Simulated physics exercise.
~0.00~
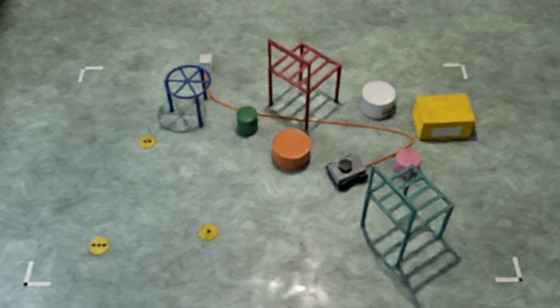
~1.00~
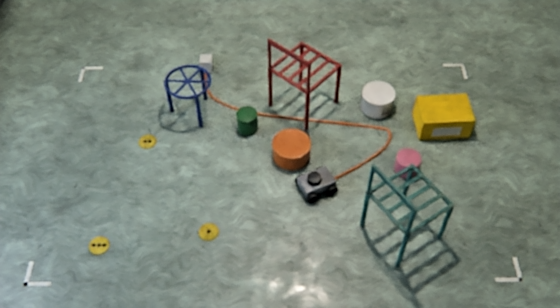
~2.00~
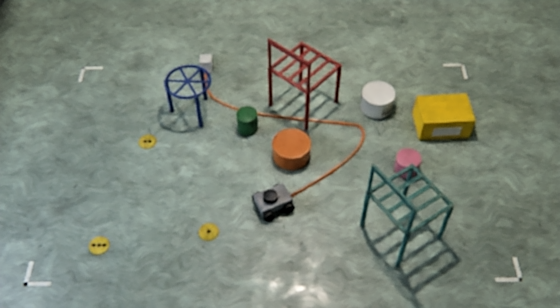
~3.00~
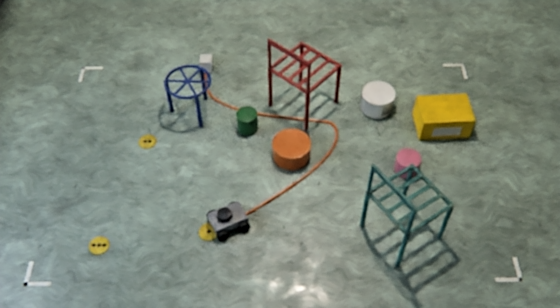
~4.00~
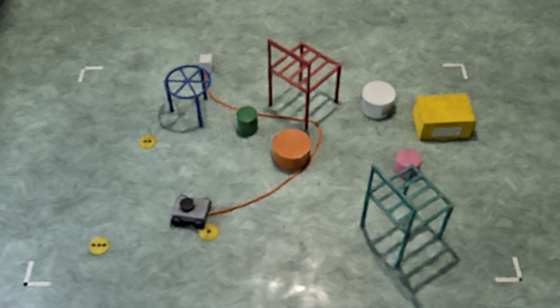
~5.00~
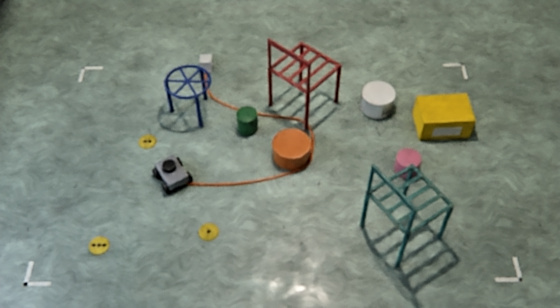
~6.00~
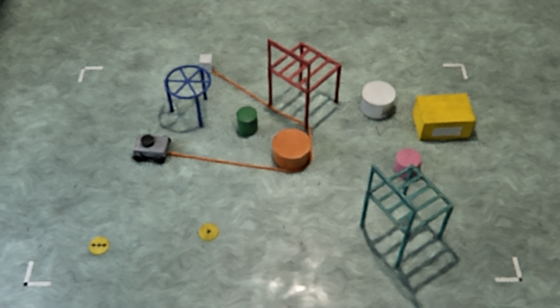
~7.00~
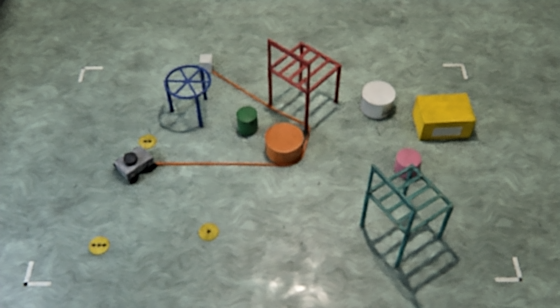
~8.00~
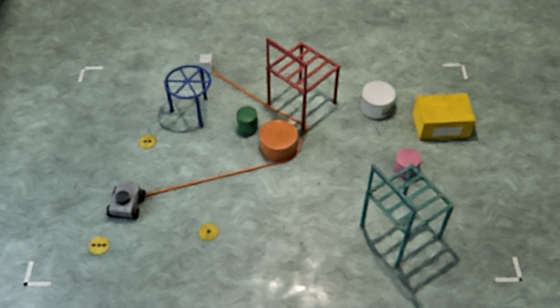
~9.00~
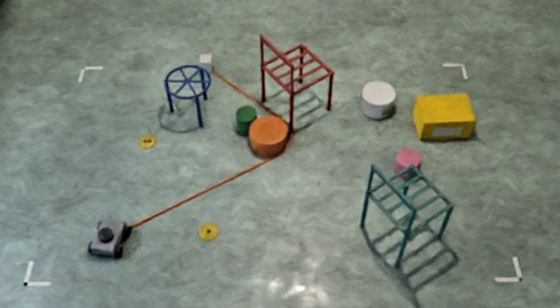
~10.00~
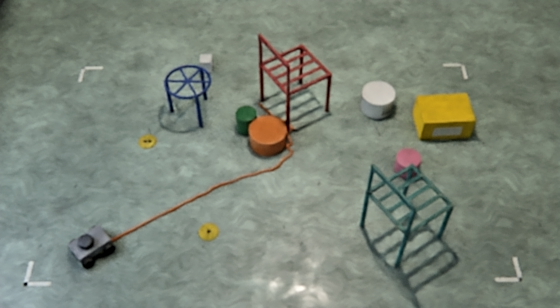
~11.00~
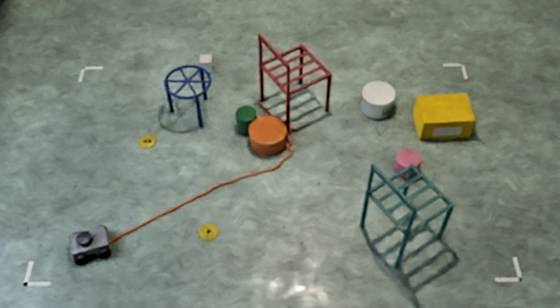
A small cart trails an orange lead leftward, dragging the orange bucket and red chair slightly before stopping.
